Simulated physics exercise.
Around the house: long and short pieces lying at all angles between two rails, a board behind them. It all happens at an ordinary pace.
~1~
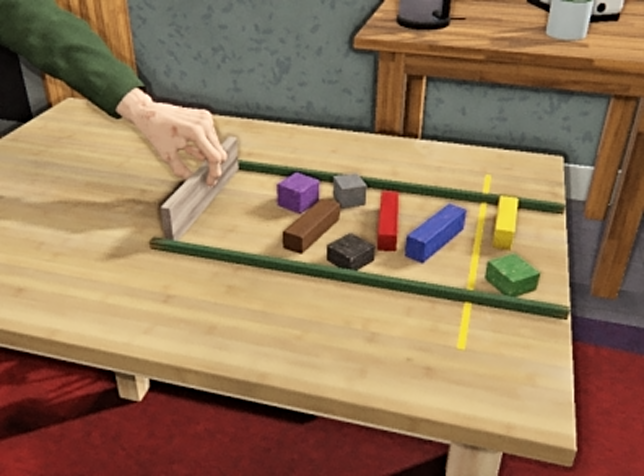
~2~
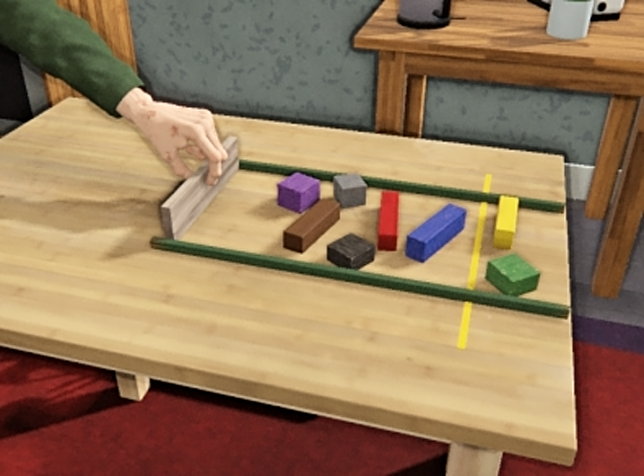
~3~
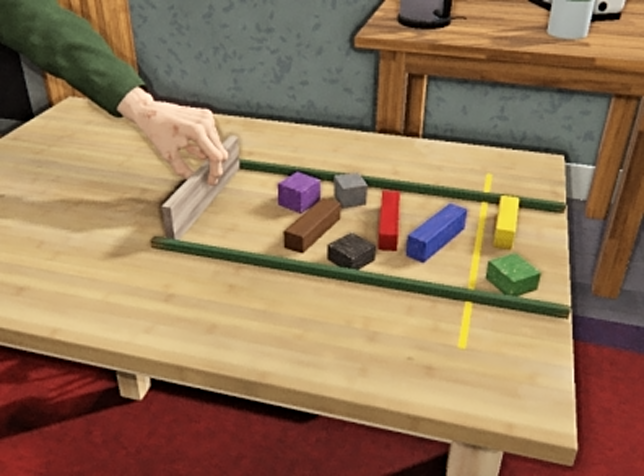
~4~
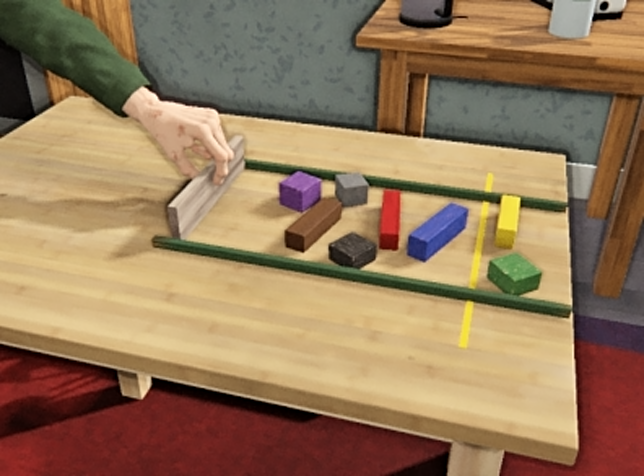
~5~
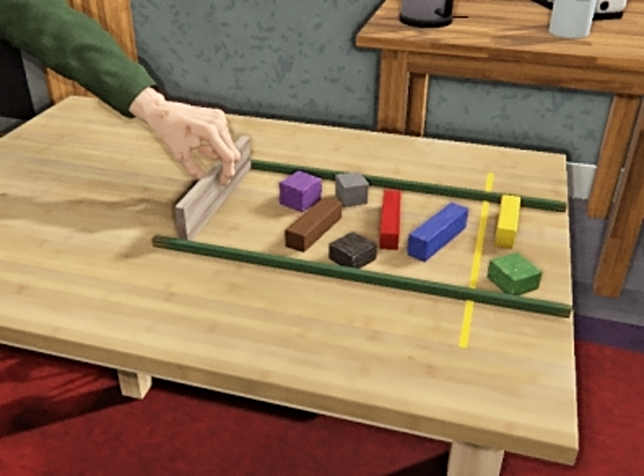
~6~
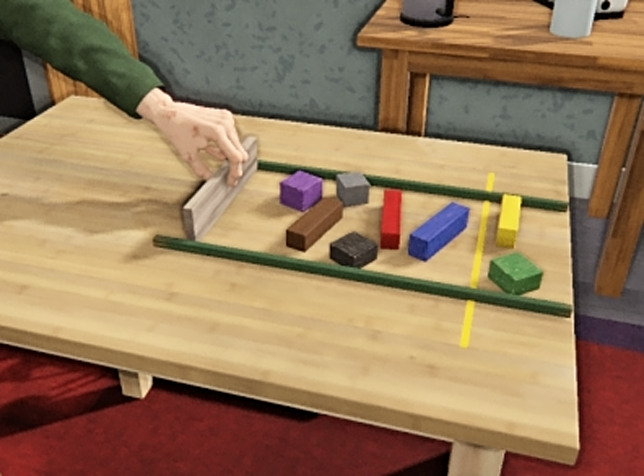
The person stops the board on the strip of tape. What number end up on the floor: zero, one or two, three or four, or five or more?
Outcome: The number that fall off is zero.
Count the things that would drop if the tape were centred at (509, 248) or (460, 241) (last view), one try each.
Down on the floor: 2 and 0.
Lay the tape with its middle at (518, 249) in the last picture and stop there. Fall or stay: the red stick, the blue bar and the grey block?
The red stick survives, the blue bar tumbles off, the grey block holds on.
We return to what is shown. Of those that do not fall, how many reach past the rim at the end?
Overhanging: 2.
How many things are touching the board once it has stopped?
3 of them.
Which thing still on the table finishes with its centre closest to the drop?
The green block.
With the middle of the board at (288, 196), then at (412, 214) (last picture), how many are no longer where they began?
At the one place 1, at the other 6.
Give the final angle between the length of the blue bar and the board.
Roughly 10° out of line.
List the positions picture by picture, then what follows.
Green block (512, 276); yellow stick (505, 223); blue bar (436, 232); board (204, 187); tape (477, 245), in the first frame.
Yellow stick (506, 222); board (204, 186), in the second frame.
Blue bar (437, 232); black block (351, 252), in the third frame.
Green block (514, 275); red stick (390, 219), in the fourth frame.
Yellow stick (508, 221); purple block (300, 192), in the fifth frame.
Green block (515, 274); yellow stick (509, 221); blue bar (439, 231); board (224, 187); tape (480, 244), in the sixth frame.
A little later, none off yet; green block at rest near (515, 274); yellow stick at rest near (509, 221); blue bar at rest near (439, 231).
Next, none off yet; green block at rest near (515, 274); yellow stick at rest near (509, 221); blue bar shifted a little near (456, 234).
When it is over, the number that fall off is zero.
